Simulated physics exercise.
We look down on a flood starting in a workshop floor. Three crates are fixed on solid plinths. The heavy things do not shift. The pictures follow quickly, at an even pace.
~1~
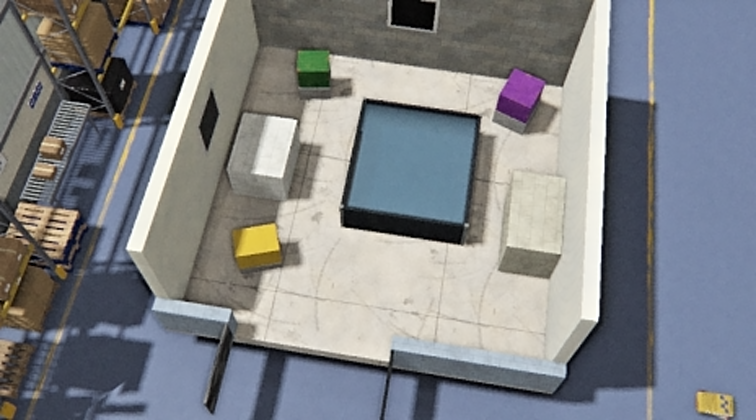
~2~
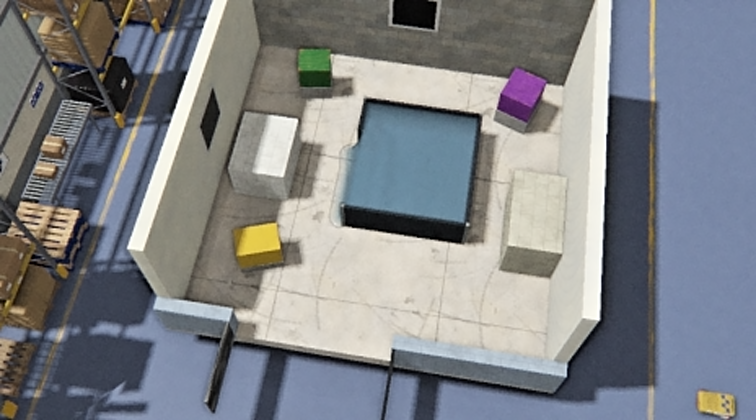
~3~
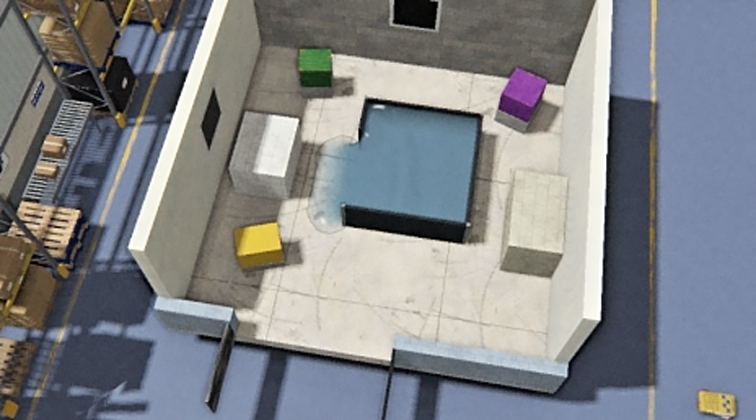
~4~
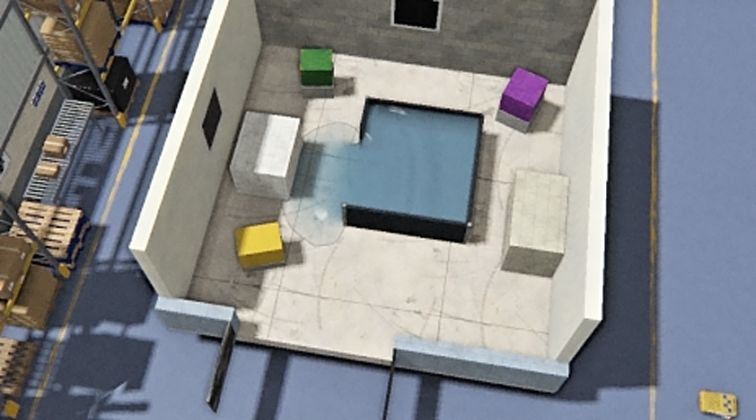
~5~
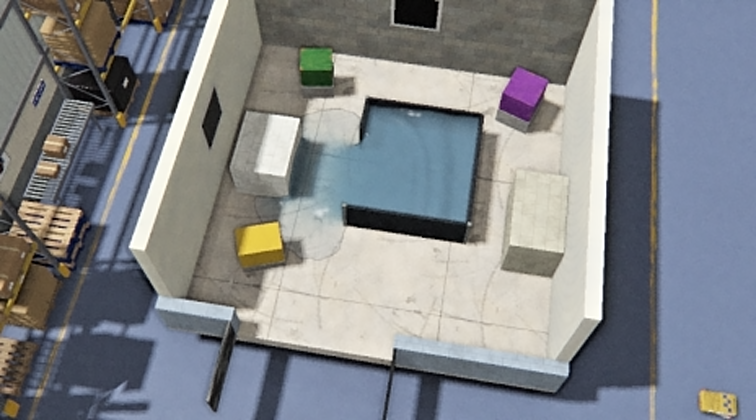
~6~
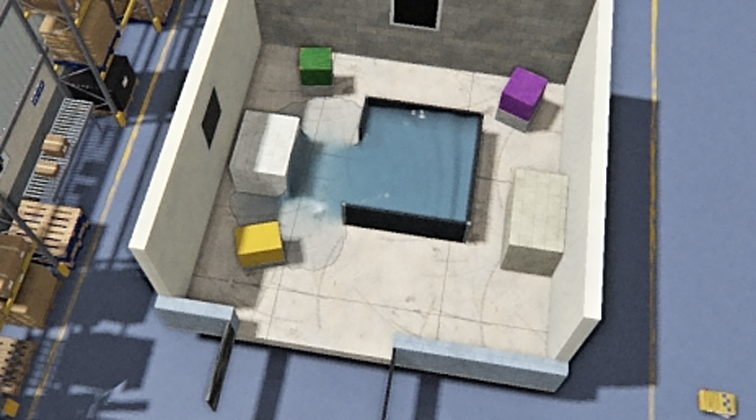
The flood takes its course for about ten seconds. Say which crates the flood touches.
The yellow crate is soaked; the purple crate keeps dry; the green crate keeps dry.
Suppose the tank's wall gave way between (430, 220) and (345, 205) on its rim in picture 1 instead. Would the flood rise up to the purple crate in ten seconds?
Purple crate is safe.
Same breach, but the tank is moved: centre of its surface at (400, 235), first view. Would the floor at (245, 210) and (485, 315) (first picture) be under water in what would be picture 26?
In turn: Flooded, dry.
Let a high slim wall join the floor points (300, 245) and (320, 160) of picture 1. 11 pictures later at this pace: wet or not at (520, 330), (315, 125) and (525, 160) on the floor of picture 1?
As listed: Not flooded, flooded, clear.
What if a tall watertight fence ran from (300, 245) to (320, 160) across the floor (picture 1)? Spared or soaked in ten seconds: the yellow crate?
Then: Yellow crate is spared.
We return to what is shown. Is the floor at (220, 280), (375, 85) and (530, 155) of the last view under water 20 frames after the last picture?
In that order: Wet, under water, not flooded.
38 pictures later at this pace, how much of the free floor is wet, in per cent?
I make it 85 per cent.
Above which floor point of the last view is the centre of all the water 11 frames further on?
I would point to (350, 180).
A moment on, water covers 25 % of the floor; the yellow crate water round its plinth, the purple crate not reached, the green crate water round its plinth.
Next, water covers 45 % of the floor; the yellow crate water round its plinth, the purple crate not reached, the green crate water round its plinth.
Then, water covers 60 % of the floor; the yellow crate water round its plinth, the purple crate water round its plinth, the green crate water round its plinth.
Later, water covers 85 % of the floor; the yellow crate water round its plinth, the purple crate water round its plinth, the green crate water round its plinth.
In the end, water covers 95 % of the floor; the yellow crate was topped, the purple crate stayed above the water, the green crate stayed above the water.
